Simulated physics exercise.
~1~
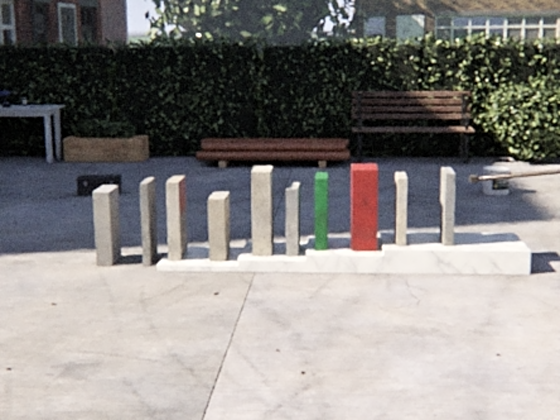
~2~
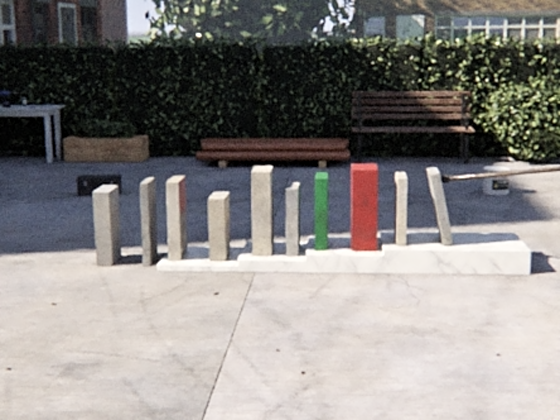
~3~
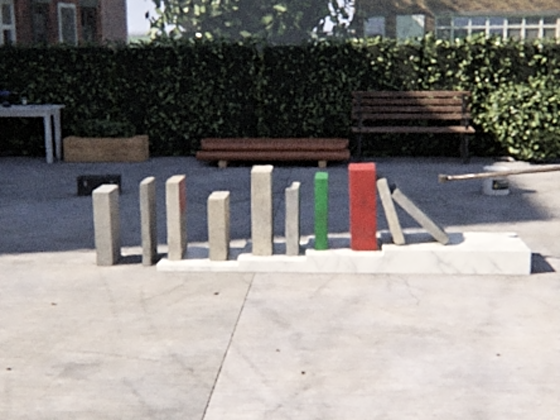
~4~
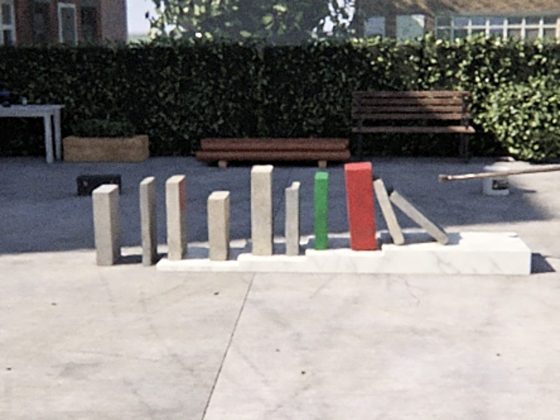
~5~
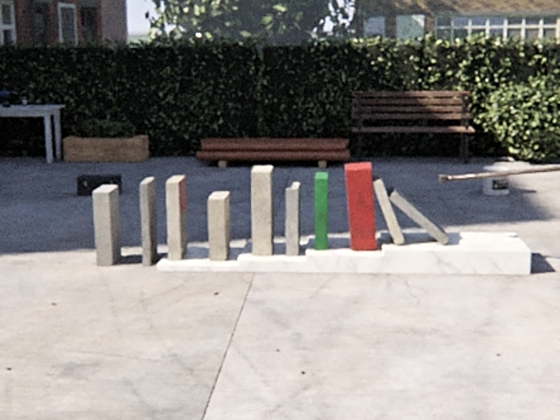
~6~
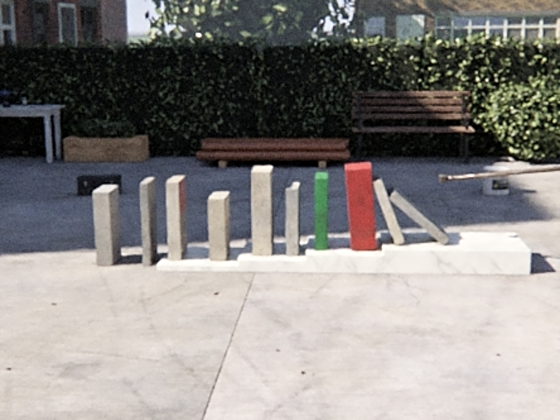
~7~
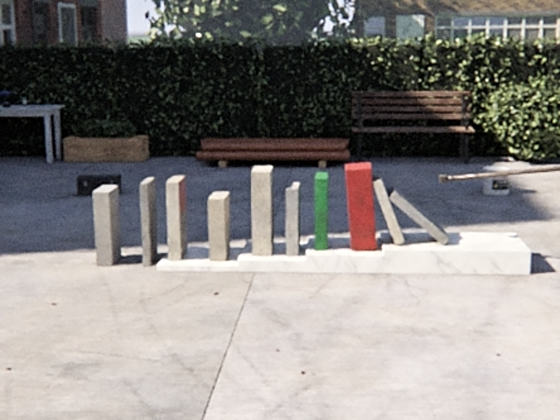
A pole tips the rightmost slab left into its neighbour, and both lean by the slightly tilted red slab.
